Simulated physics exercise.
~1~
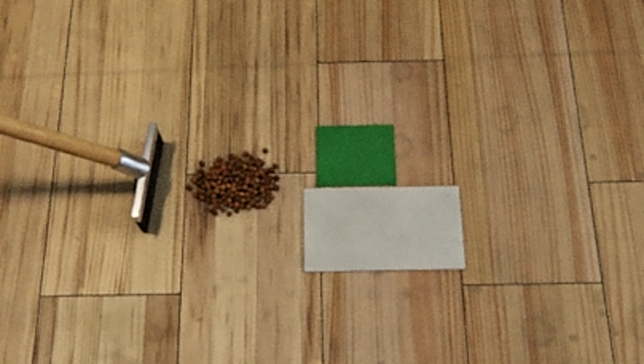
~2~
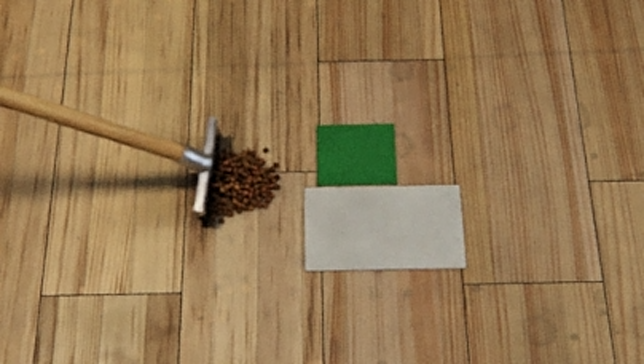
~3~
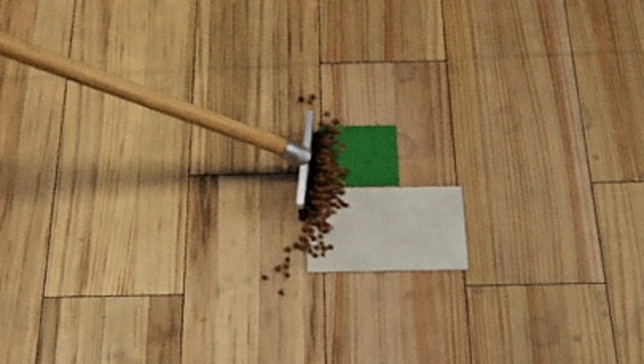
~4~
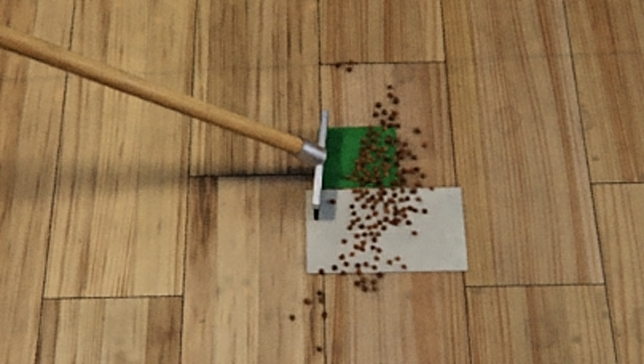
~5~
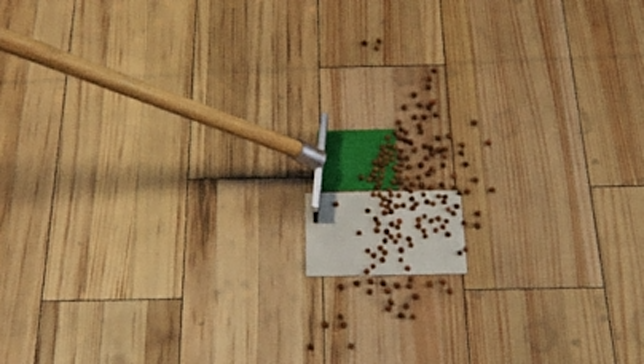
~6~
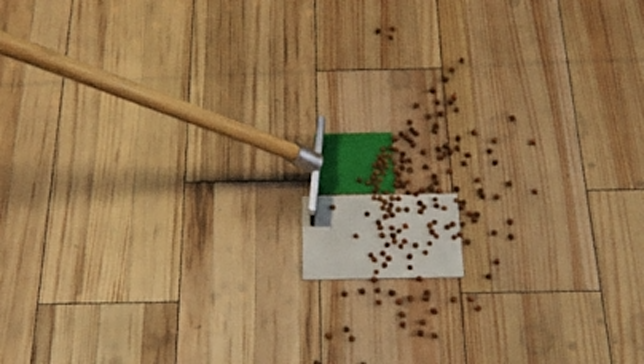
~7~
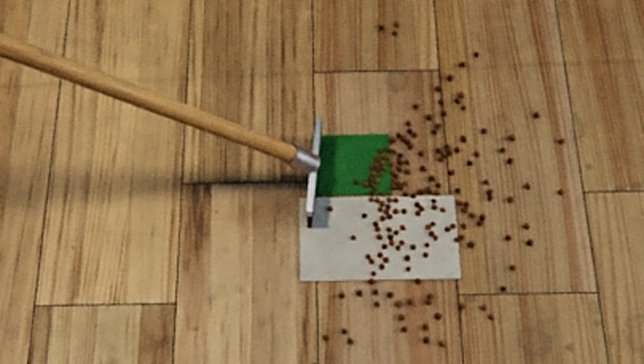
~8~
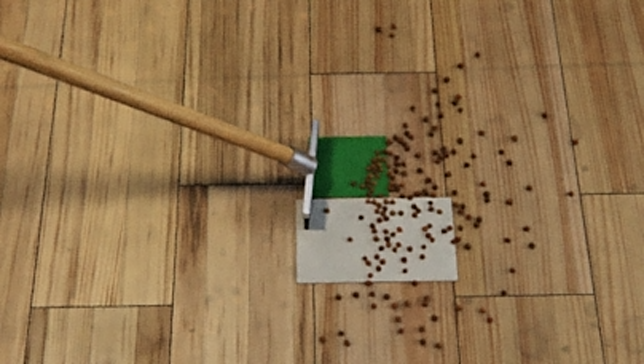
A squeegee on a wooden handle slid right across a wooden floor, pushing a pile of small brown balls over a green mat and a white one, then stopped while the balls rolled on, ending scattered across both mats and the floor beyond.
